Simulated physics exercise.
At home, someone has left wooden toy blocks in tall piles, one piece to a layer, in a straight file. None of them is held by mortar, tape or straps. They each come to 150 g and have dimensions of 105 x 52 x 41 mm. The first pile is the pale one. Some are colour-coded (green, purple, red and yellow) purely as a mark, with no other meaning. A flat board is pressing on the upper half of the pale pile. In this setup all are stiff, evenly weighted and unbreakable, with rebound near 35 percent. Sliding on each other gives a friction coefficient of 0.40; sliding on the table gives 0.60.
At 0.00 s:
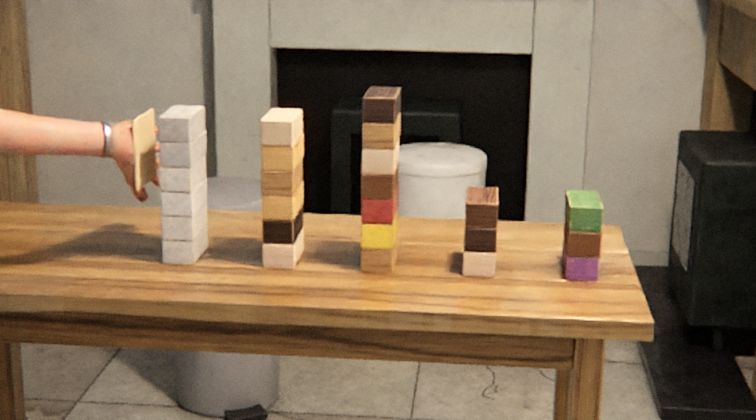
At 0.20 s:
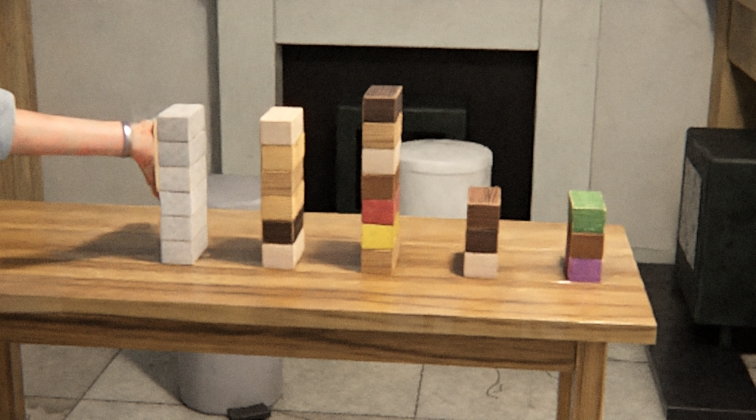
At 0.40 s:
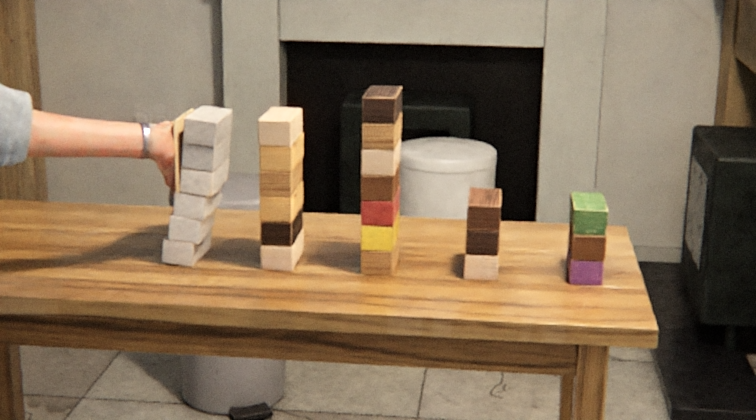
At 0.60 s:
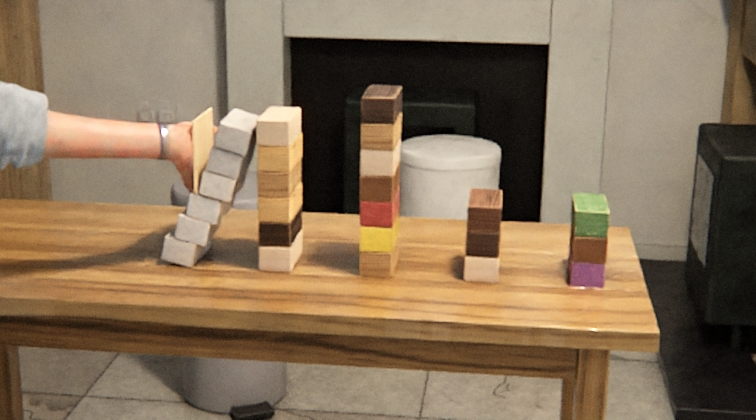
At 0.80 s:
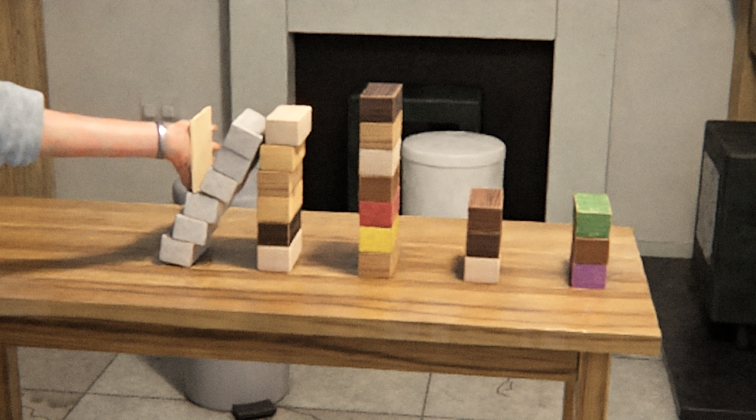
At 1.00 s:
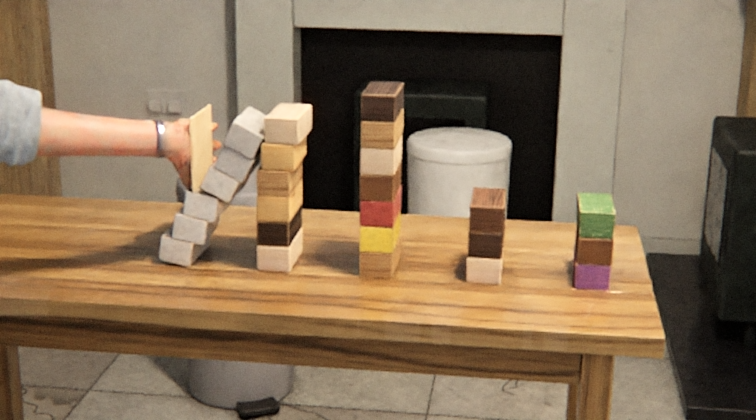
A hand holding a flat board reaches in from the left and pushes the upper part of a pale grey block pile rightward, on a wooden table seen from the front before a dark fireplace. Four more piles stand to its right, one with red and yellow blocks, the last topped green. The grey pile leans against its neighbour, nudging the top block, as the camera drifts slightly.
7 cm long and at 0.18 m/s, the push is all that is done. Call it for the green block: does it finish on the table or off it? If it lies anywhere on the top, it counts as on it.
It finishes off the table.
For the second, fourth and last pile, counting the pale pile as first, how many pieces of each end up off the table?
By pile: Second 0, fourth 0, last 1.
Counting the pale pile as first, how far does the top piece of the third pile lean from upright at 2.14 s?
0° from upright.
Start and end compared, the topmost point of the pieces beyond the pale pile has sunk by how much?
Lower by close to 15 cm.
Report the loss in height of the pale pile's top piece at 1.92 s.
Roughly 4 cm lower.
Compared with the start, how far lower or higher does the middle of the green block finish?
83 centimetres lower, roughly.
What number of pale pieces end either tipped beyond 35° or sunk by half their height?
The number you get is 3.
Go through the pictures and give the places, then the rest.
In the first picture (places mark the middle of the side facing us; the camera moves round a little), board (135, 146) 36 mm short; green block (586, 220); red block (377, 212); yellow block (377, 237); the rest undisturbed.
Board (156, 146) 1 mm in; green block (589, 221), in the second picture.
Board (176, 147) 36 mm in, top of the pale pile leaning 6°; green block (591, 223); the rest undisturbed, in the third picture.
Board (194, 148) 7 cm in, top of the pale pile leaning 15°; green block (592, 225); the rest undisturbed, in the fourth picture.
Board (192, 147) 7 cm in, stopped, top of the pale pile leaning 26°; green block (594, 226); 2 disturbed, none off the table, in the fifth picture.
Board (192, 146) 7 cm in, stopped, top of the pale pile leaning 27°; green block (597, 226); yellow block (376, 241); red block (377, 215); 2 disturbed, none off the table, in the sixth picture.
After 1.92 s, 3 of the pale pile down; none of the 19 other blocks off the table, 6 disturbed; green block unmoved.
After 2.14 s, 3 of the pale pile down; none of the 19 other blocks off the table, 12 disturbed; green block unmoved; red block leaning 5°.
After 2.46 s, 3 of the pale pile down; none of the 19 other blocks off the table, 13 disturbed; green block unmoved; yellow block leaning 59°, 13 mm lower.
After 2.78 s, 3 of the pale pile down; 1 of the 19 other blocks off the table; green block on its side; red block on its side.
At rest (3.6 s), 3 of the pale pile down; 1 of the 19 other blocks off the table; green block upside down; red block on its side; yellow block on its side. As the last picture would show them, middles, red block near (450, 253).
